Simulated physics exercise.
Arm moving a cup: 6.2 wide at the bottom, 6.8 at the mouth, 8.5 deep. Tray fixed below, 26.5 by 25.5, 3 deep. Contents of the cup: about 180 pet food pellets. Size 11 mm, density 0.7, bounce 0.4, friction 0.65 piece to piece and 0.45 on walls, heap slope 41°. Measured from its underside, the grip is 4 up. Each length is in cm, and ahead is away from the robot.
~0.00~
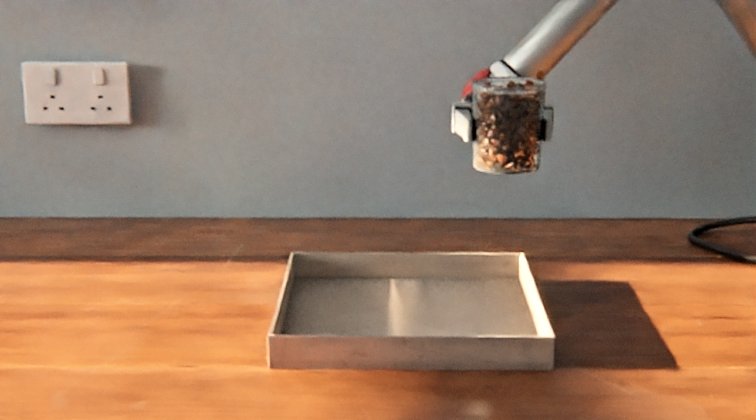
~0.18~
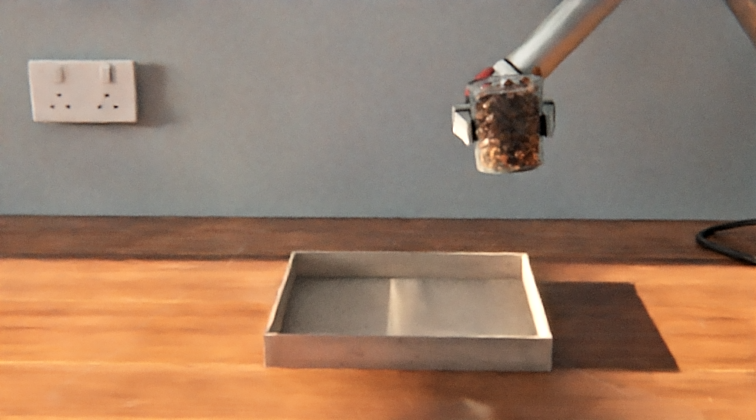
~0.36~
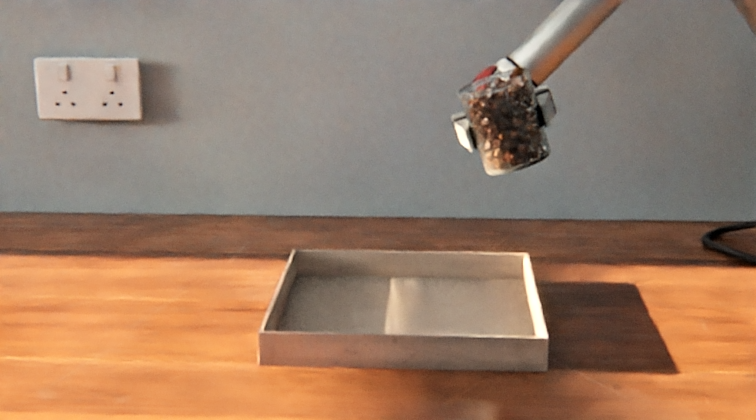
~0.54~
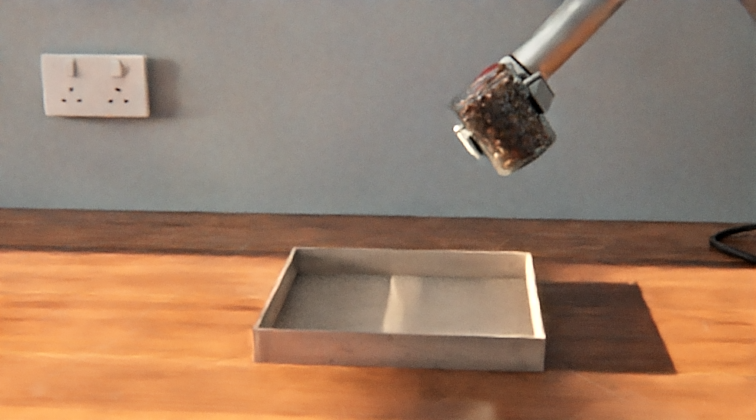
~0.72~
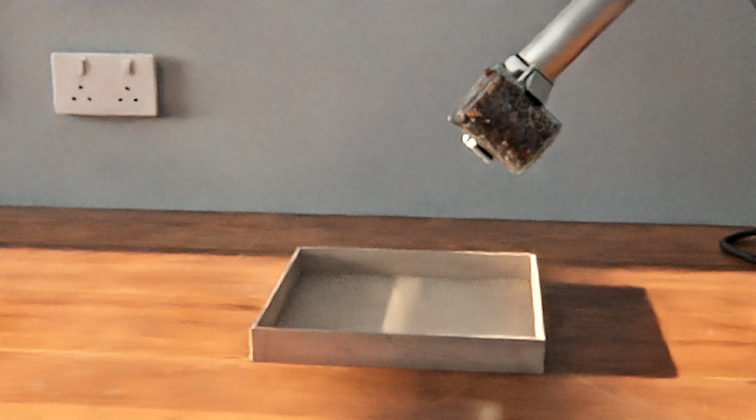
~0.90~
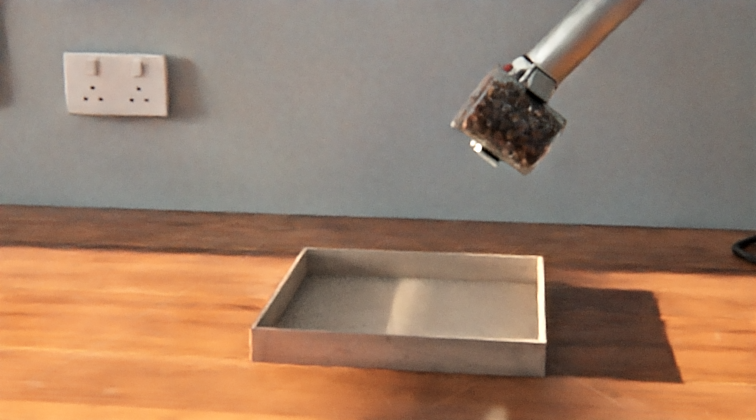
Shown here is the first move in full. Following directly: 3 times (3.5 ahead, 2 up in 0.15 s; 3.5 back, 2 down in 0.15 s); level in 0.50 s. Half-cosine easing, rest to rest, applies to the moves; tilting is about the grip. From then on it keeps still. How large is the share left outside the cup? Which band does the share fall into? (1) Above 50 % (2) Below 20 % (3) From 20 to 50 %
Option 2: Below 20 %.
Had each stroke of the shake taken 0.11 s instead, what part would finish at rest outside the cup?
About 40 per cent in that case.
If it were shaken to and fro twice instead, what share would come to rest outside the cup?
Expected share: About 10 %.
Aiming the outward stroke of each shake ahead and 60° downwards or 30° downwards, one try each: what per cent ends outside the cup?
Try one gives about 0 in a hundred, try two about 5 in a hundred.
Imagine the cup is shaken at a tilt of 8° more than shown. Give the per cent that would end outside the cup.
It would then be near 25 per cent.
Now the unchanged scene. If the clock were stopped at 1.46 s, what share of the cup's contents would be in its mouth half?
Around 50 percent.
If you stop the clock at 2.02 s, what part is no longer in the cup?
Roughly 15 percent.
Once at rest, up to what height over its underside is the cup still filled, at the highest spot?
Height at rest: Approx. 8.5 cm.
After 1.46 s, tilted 54° forward, highest piece 24 above the table; 167 in the cup, 10 in the tray, 8 in flight or on a rim.
After 2.02 s, tilted 32° forward, highest piece 24 above the table; 160 in the cup, 25 in the tray.
After 2.50 s, level, highest piece 25 above the table; 160 in the cup, 25 in the tray.
After 3.55 s, level, highest piece 25 above the table; 160 in the cup, 25 in the tray.
In the end, 160 in the cup, 25 in the tray. That is 14 % outside the cup.
